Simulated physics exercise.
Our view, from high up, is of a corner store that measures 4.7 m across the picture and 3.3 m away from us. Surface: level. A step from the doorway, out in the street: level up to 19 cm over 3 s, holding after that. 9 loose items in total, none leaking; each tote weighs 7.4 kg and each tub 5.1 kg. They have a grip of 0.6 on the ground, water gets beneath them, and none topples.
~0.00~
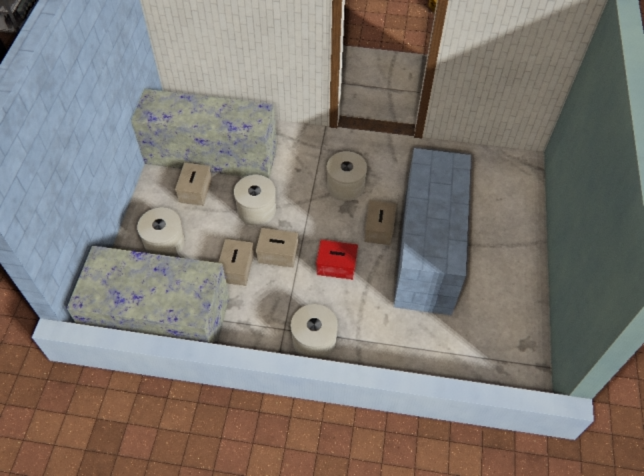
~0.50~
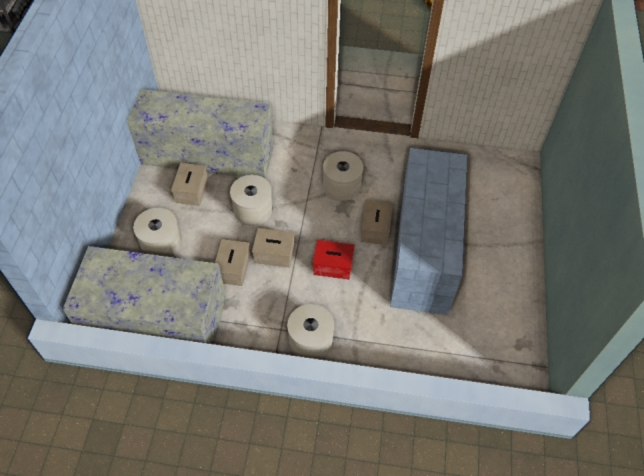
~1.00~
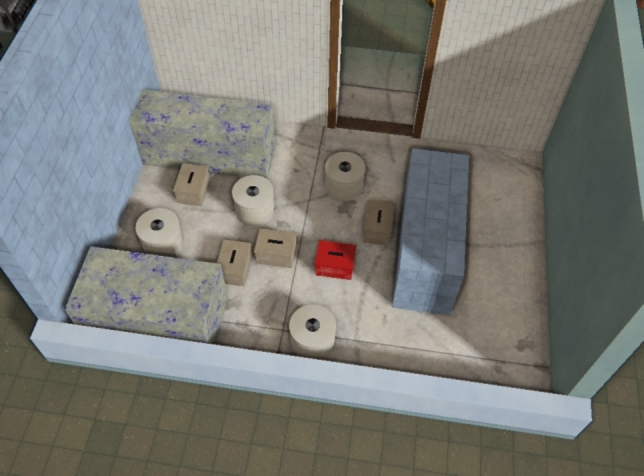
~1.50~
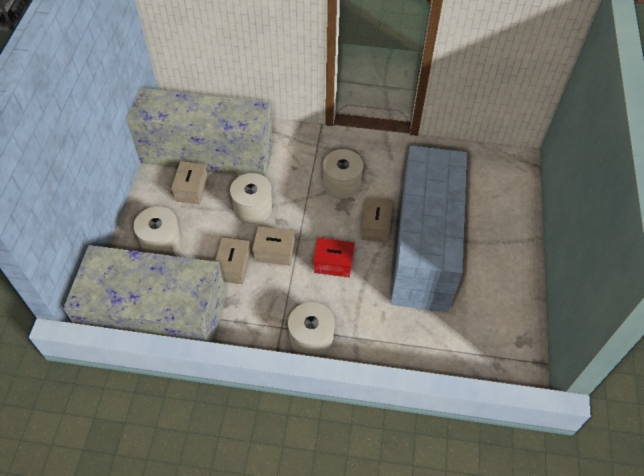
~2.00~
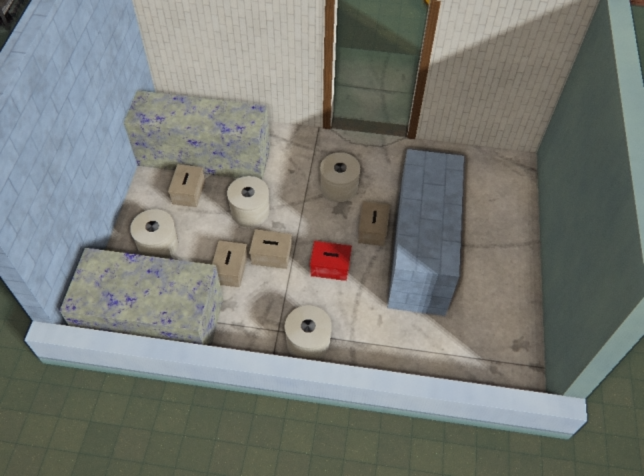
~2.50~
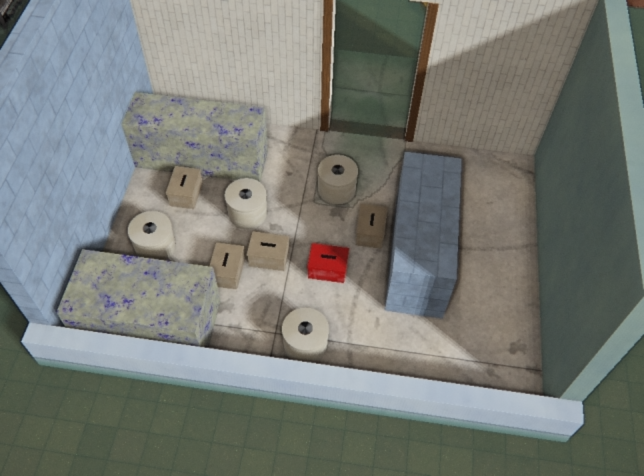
Corner store seen from above, with tiled ground outside turning from reddish-brown to murky green while red tote and boxes stay still.
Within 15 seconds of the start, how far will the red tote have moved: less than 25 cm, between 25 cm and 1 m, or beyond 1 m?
Beyond 1 m.
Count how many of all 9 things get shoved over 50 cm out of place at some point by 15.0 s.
My count gives 9.
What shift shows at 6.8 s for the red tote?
Displacement near 80 cm.
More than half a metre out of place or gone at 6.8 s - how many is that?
By that point, 5.
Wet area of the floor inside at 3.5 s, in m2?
The covered patch comes to about 3.0 m2.
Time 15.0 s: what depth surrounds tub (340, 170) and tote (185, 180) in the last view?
Around 12 cm and 12 cm.
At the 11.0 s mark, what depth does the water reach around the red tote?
I'd say around 7 cm.
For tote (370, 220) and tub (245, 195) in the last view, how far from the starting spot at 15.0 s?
In turn: 100 cm, 150 cm.
After 3.5 s the red tote is near (329, 257), 0.0 m from its start, aground; 0 afloat.
After 6.8 s the red tote is near (315, 315), 0.7 m from its start, afloat; 6 afloat.
After 11.0 s the red tote is near (491, 258), 1.7 m from its start, afloat; 9 afloat.
After 15.0 s the red tote is near (476, 213), 1.7 m from its start, afloat; 9 afloat.
